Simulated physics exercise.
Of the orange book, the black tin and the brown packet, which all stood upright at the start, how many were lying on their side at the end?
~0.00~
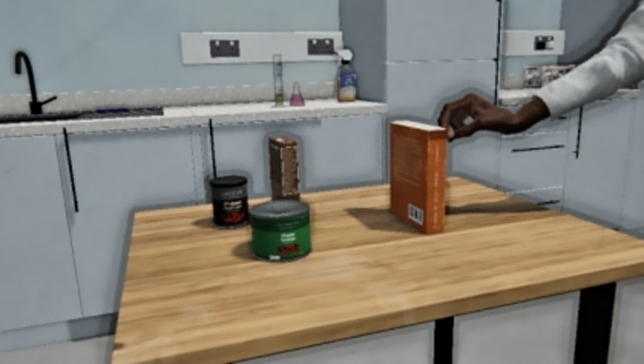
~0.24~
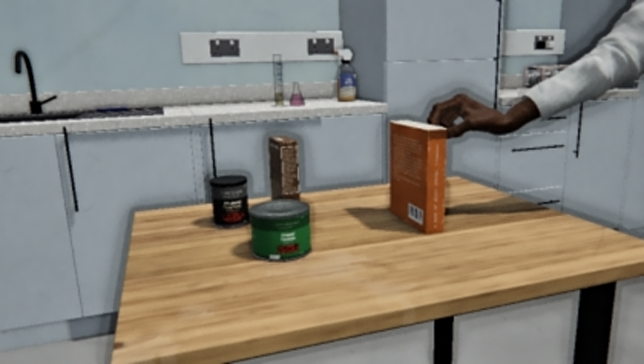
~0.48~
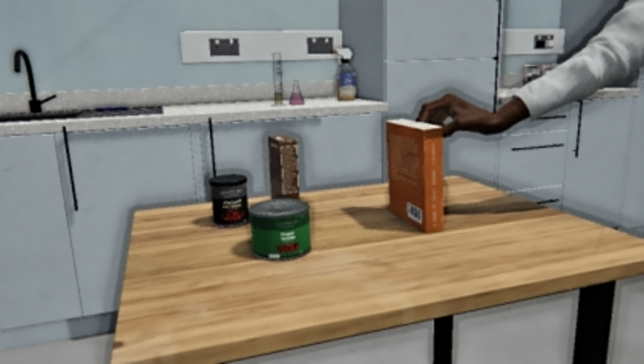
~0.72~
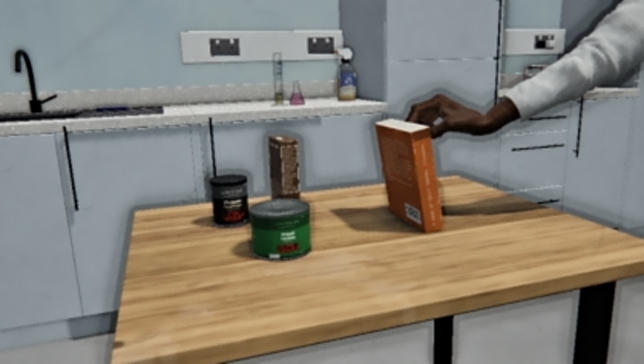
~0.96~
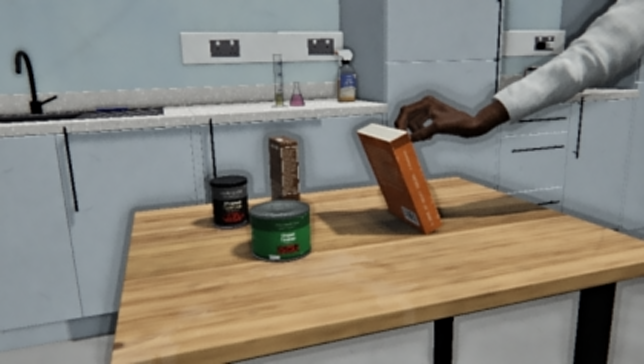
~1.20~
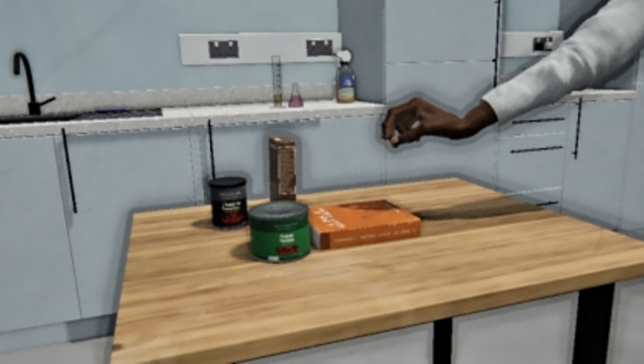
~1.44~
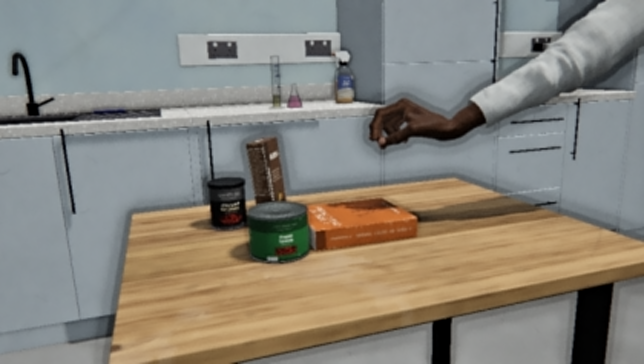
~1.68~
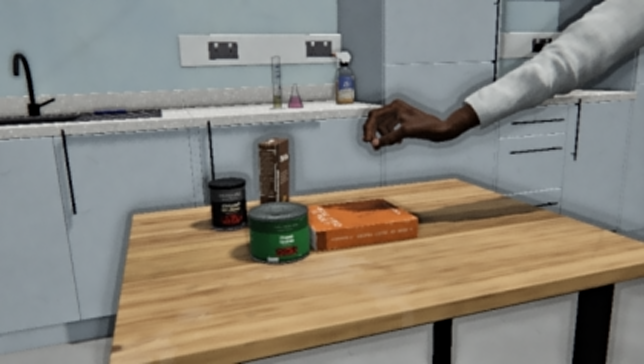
Only one of them was lying on its side at the end, the orange book. The black tin and the brown packet were still standing.
